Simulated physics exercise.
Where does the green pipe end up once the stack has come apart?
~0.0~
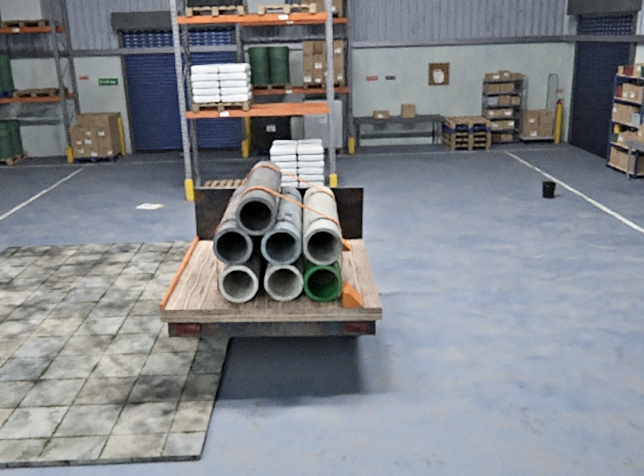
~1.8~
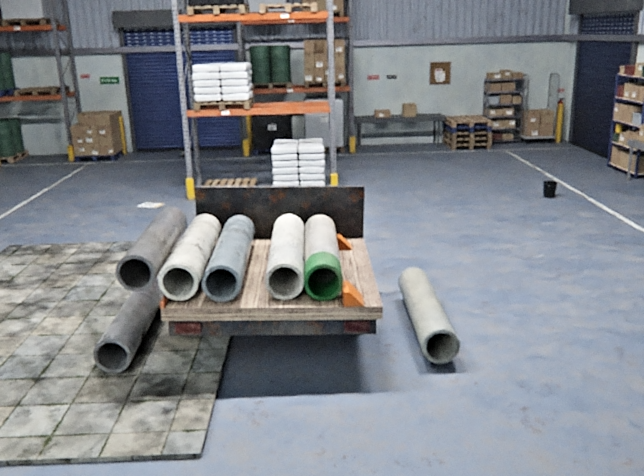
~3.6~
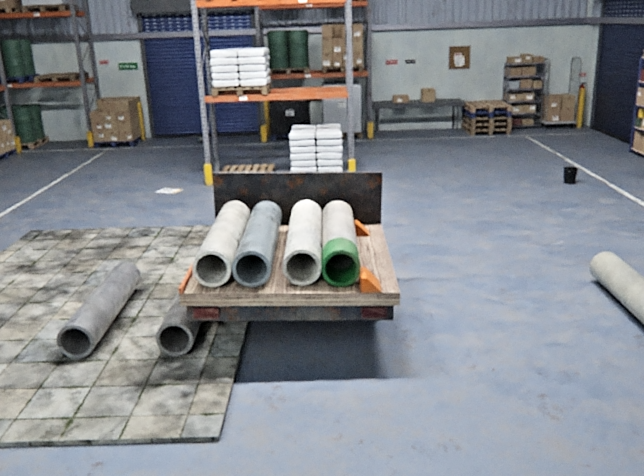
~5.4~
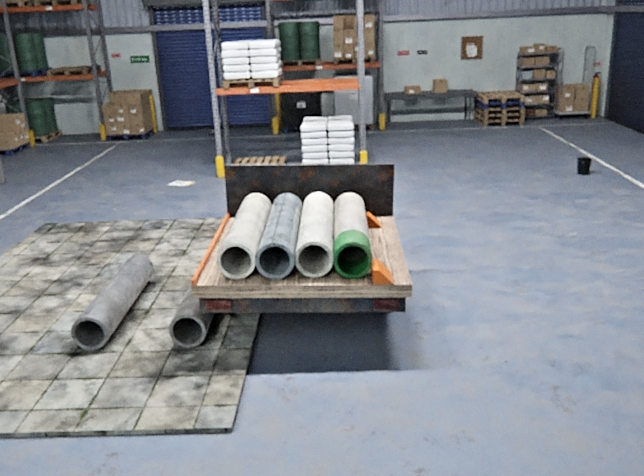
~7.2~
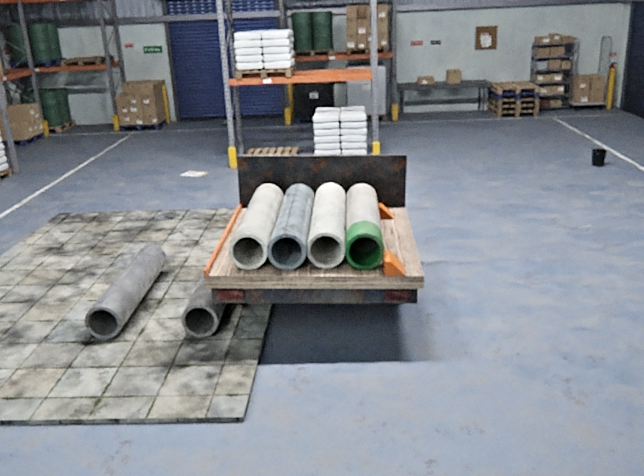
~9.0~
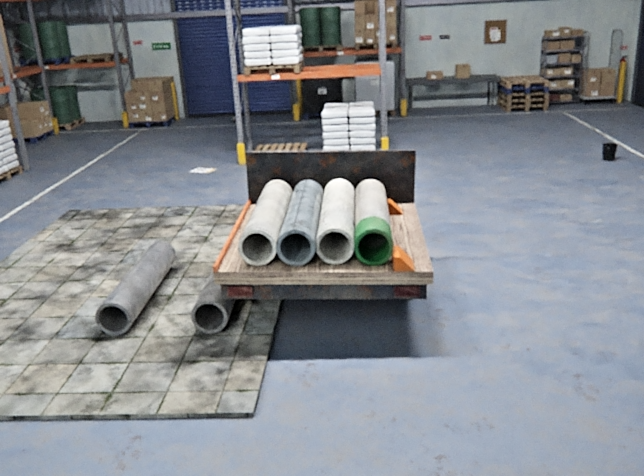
It is still on the trailer, at the right end of the row of pipes left on the deck, beside the orange wedge.
